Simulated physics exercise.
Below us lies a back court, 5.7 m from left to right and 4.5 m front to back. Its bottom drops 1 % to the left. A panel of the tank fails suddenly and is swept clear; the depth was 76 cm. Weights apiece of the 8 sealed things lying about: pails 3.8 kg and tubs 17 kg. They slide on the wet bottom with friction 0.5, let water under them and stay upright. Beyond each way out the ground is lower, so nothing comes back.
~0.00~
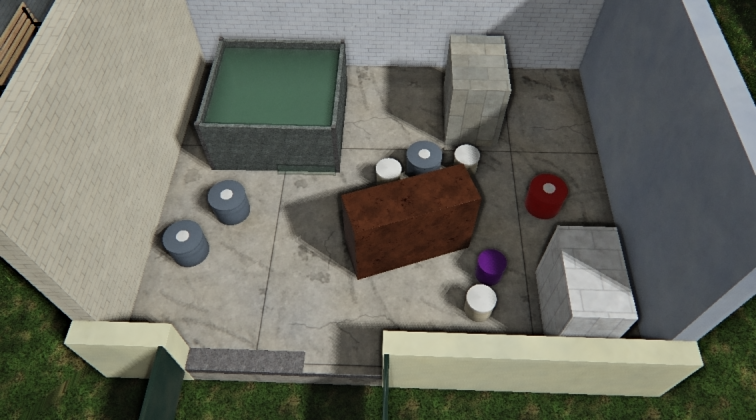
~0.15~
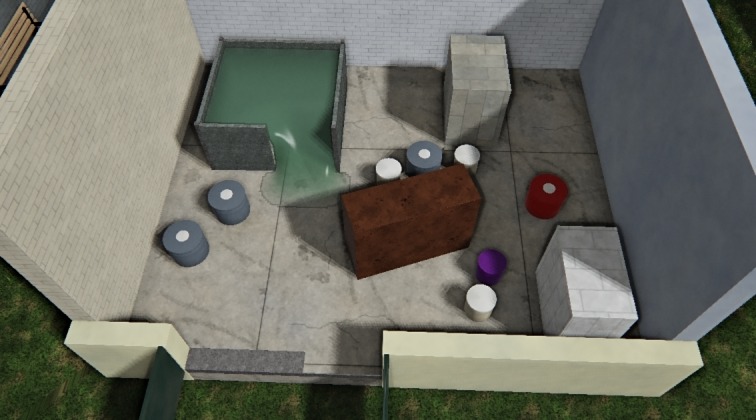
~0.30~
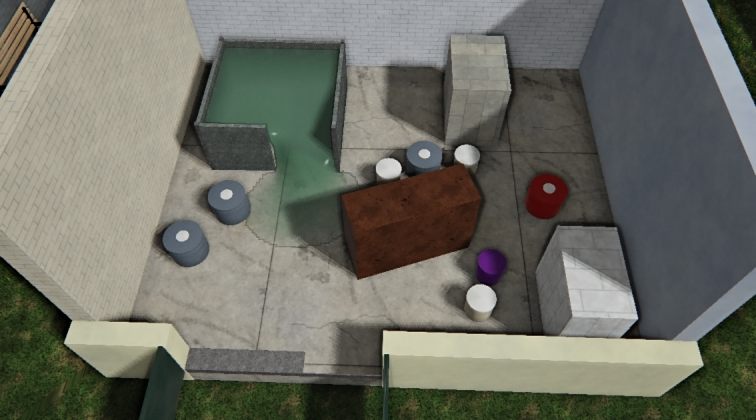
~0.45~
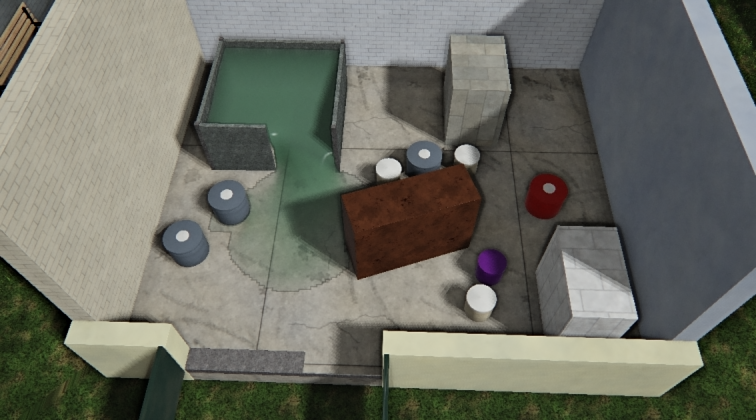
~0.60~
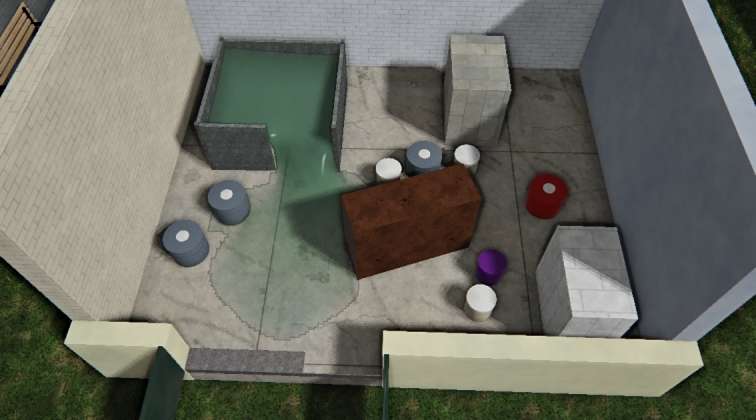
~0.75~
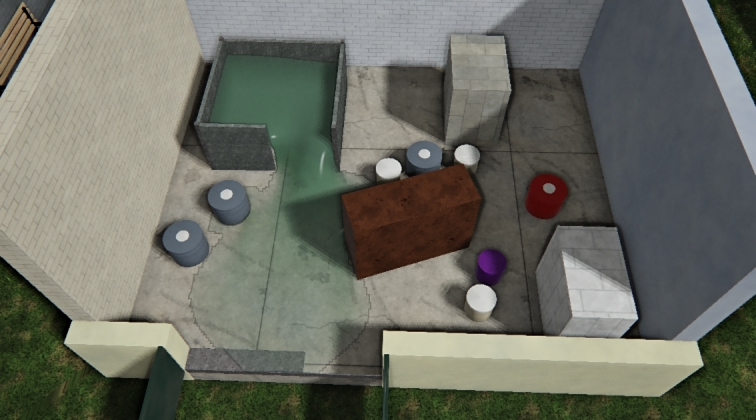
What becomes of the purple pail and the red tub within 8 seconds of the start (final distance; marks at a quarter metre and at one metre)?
Purple pail barely shifts, red tub barely shifts.
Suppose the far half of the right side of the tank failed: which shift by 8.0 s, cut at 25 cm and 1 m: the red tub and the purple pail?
In that case the red tub travels far, the purple pail travels far.
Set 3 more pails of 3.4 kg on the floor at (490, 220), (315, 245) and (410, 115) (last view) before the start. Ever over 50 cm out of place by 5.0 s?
In turn: Less, past it, under.
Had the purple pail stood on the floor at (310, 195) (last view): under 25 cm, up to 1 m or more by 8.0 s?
It gets carried off.
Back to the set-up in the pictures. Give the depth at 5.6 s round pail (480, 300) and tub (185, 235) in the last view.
Roughly 2 and 4 cm.
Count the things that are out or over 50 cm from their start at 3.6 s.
1 of them.
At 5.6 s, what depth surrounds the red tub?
About 2 cm.
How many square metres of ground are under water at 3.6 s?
About 18 m2.
After 1.6 s the purple pail is near (493, 262), 0.0 m from its start, aground; the red tub is near (549, 189), 0.0 m from its start, aground; 0 of 8 are out; 0 afloat.
After 3.6 s the purple pail is near (493, 262), 0.0 m from its start, aground; the red tub is near (549, 189), 0.0 m from its start, aground; 0 of 8 are out; 0 afloat.
After 5.6 s the purple pail is near (493, 262), 0.0 m from its start, aground; the red tub is near (549, 189), 0.0 m from its start, aground; 0 of 8 are out; 0 afloat.
After 8.0 s the purple pail is near (493, 262), 0.0 m from its start, aground; the red tub is near (549, 189), 0.0 m from its start, aground; 0 of 8 are out; 0 afloat.
